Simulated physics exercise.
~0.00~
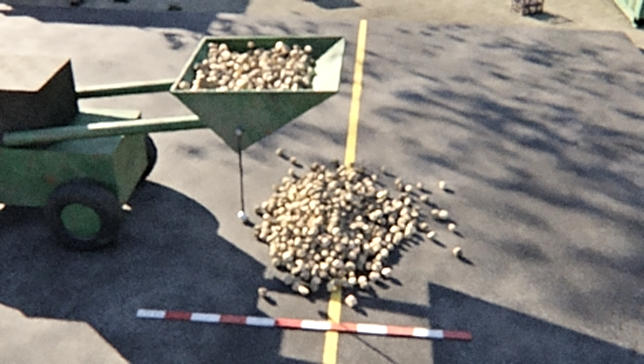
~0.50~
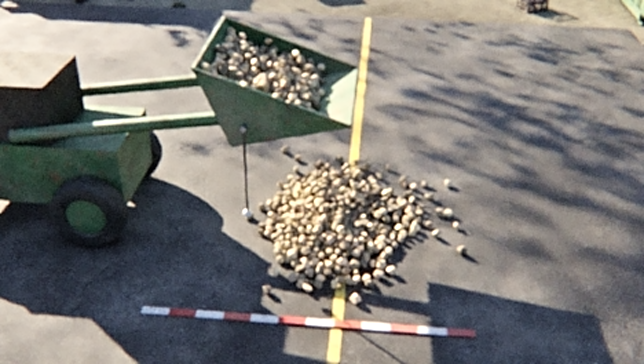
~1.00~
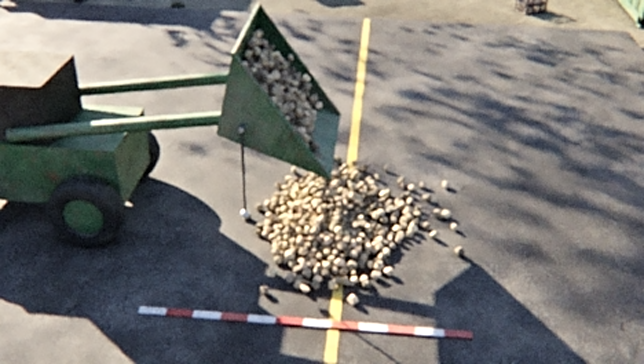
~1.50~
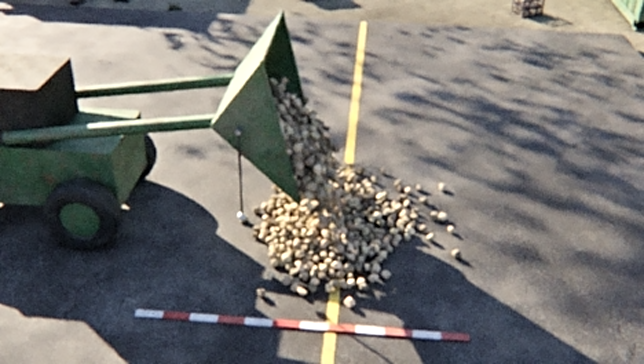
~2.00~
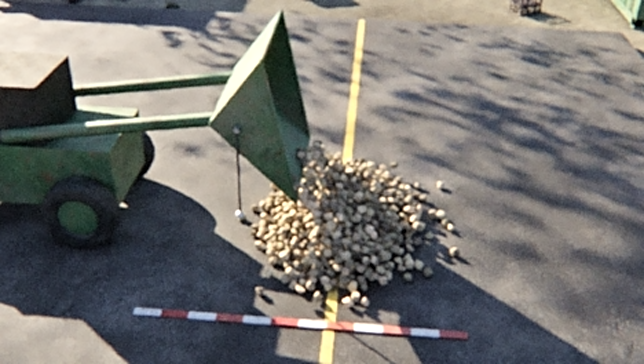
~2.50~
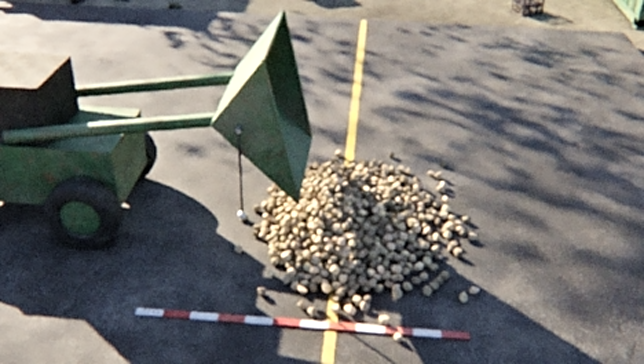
On dark pavement, a green loader tips its bucket, emptying stones onto a pile that spreads rightward.
